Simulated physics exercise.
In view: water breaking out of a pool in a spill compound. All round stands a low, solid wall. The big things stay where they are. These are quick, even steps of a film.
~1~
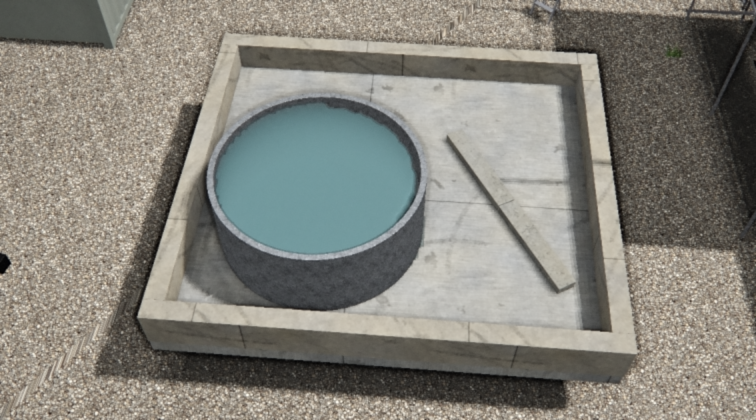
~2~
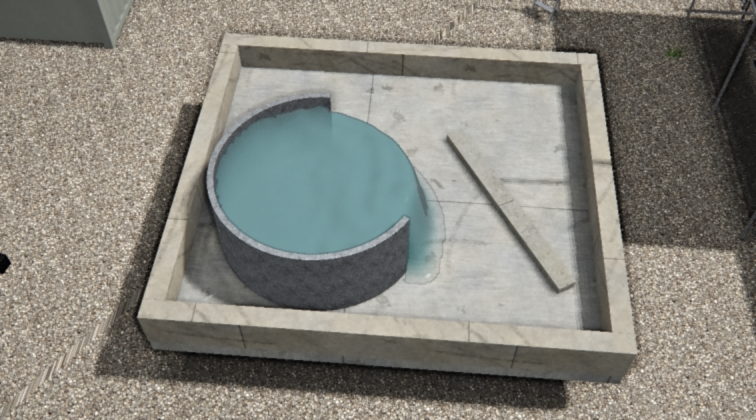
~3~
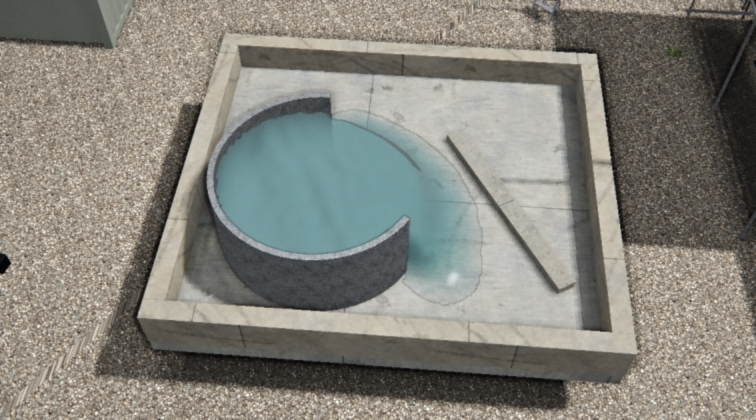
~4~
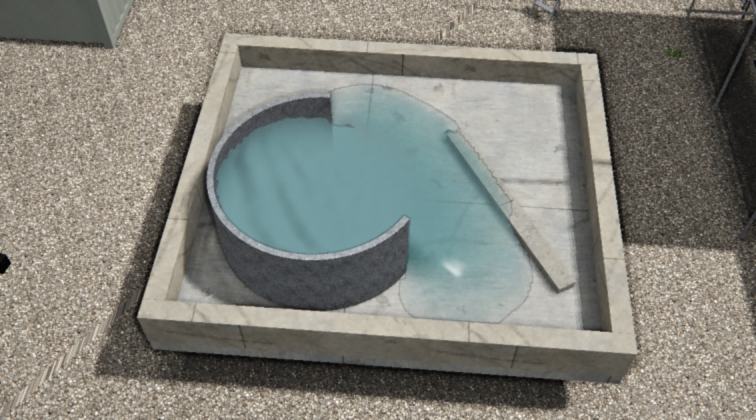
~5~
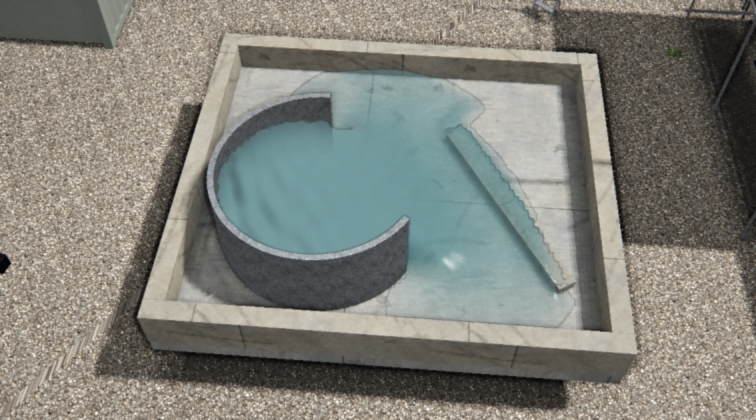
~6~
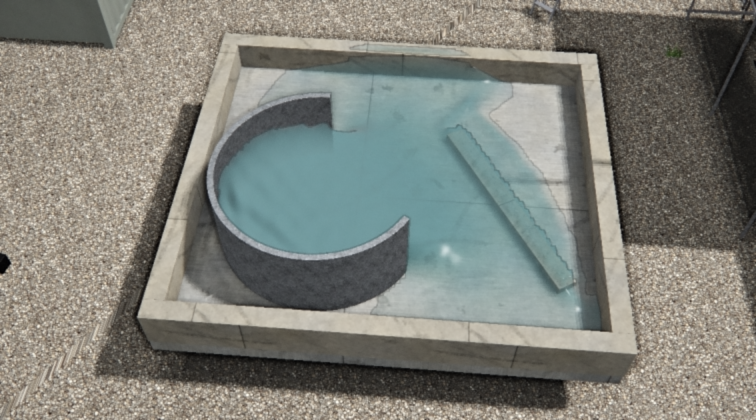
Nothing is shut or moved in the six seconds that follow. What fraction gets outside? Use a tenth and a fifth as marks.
Over the wall goes not even a tenth.
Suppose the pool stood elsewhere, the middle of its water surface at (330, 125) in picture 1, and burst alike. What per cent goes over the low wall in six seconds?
I make it 8 per cent.
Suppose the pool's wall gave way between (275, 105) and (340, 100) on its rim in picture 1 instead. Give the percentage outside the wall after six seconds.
Roughly 6 per cent.
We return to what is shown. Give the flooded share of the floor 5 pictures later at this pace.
Near 80 in a hundred.
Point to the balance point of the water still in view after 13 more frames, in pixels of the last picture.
Near (455, 186).
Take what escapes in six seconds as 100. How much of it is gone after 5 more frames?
About 20 per cent.
A moment on, water covers 70 % of the floor; the low wall has let 0 % over.
Next, water covers 70 % of the floor; the low wall has let 1 % over.
Then, water covers 75 % of the floor; the low wall has let 5 % over.
Later, water covers 80 % of the floor; the low wall has let 5 % over.
In the end, water covers 80 % of the floor; the low wall has let 6 % over.
